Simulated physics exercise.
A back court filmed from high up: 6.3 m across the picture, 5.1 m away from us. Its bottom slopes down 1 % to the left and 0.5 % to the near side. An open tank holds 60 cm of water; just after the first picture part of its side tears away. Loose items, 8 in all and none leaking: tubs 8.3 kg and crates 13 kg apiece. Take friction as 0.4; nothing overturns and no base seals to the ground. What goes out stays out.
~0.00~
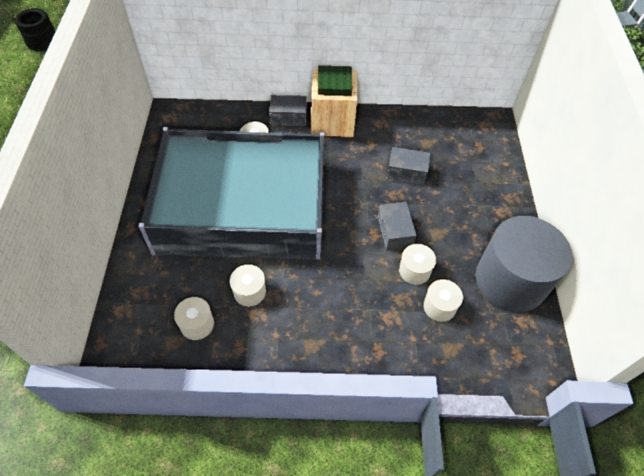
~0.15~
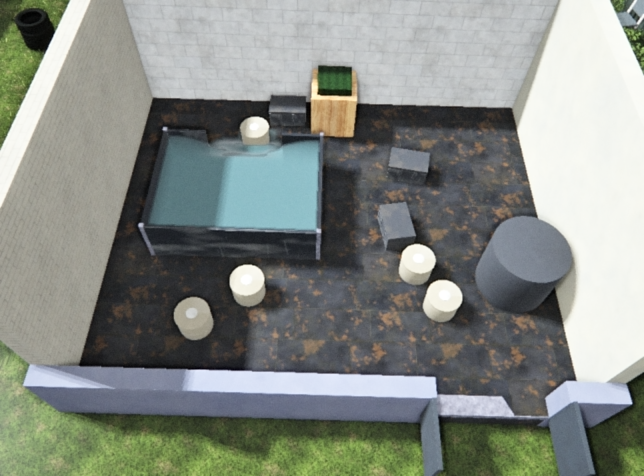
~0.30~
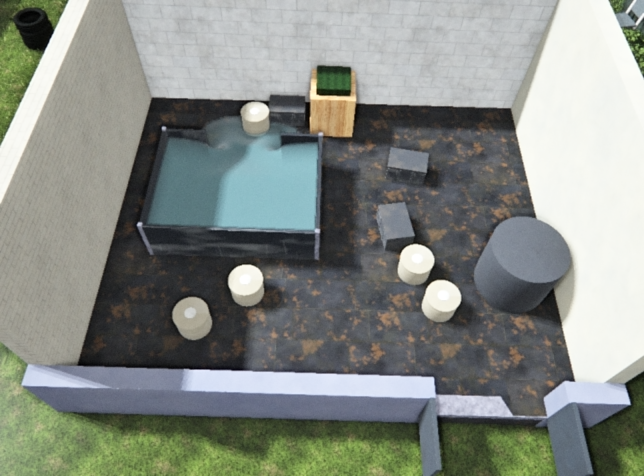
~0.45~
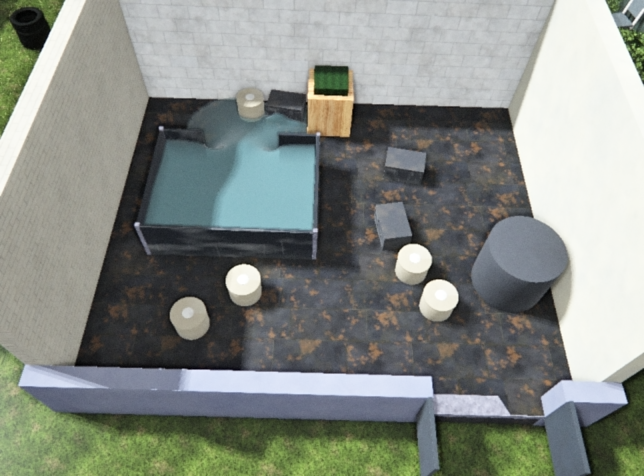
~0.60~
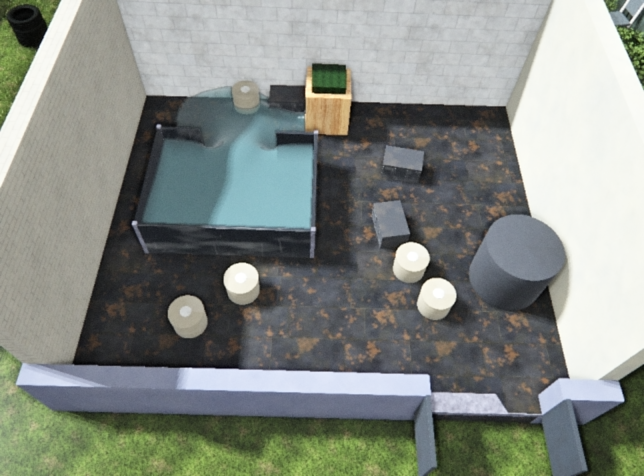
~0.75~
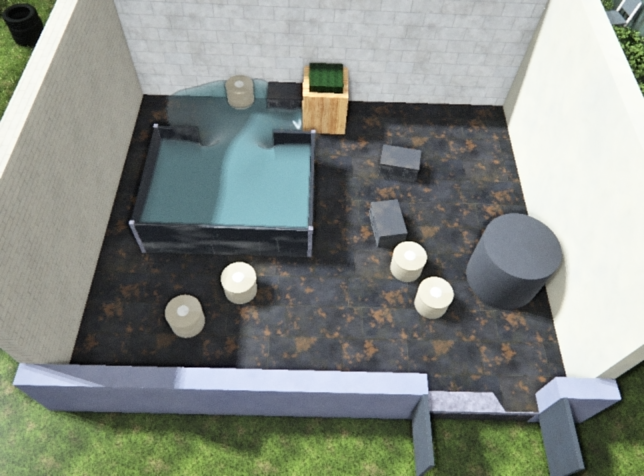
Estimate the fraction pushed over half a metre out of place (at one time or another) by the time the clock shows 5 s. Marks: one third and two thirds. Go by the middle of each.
Share: Less than a third.
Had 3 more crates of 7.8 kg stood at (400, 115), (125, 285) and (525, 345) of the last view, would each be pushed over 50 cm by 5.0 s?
In that order: More, more, short of it.
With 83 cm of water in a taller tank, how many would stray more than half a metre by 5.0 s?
In that case 3 of them.
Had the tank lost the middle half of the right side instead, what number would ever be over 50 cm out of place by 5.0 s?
Then 4.
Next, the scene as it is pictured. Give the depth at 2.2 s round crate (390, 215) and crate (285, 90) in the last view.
Roughly 0 and 30 cm.
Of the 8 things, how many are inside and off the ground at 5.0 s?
I count 2.
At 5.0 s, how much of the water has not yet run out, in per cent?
Some 100 per cent remains.
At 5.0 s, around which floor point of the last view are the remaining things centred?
Around (326, 255).
After 1.1 s 1 of 8 are over 50 cm from their spots; 2 afloat.
After 2.2 s 1 of 8 are over 50 cm from their spots; 2 afloat.
After 3.5 s 2 of 8 are over 50 cm from their spots; 2 afloat.
After 5.0 s 2 of 8 are over 50 cm from their spots, and 2 have been at some point; 2 afloat.
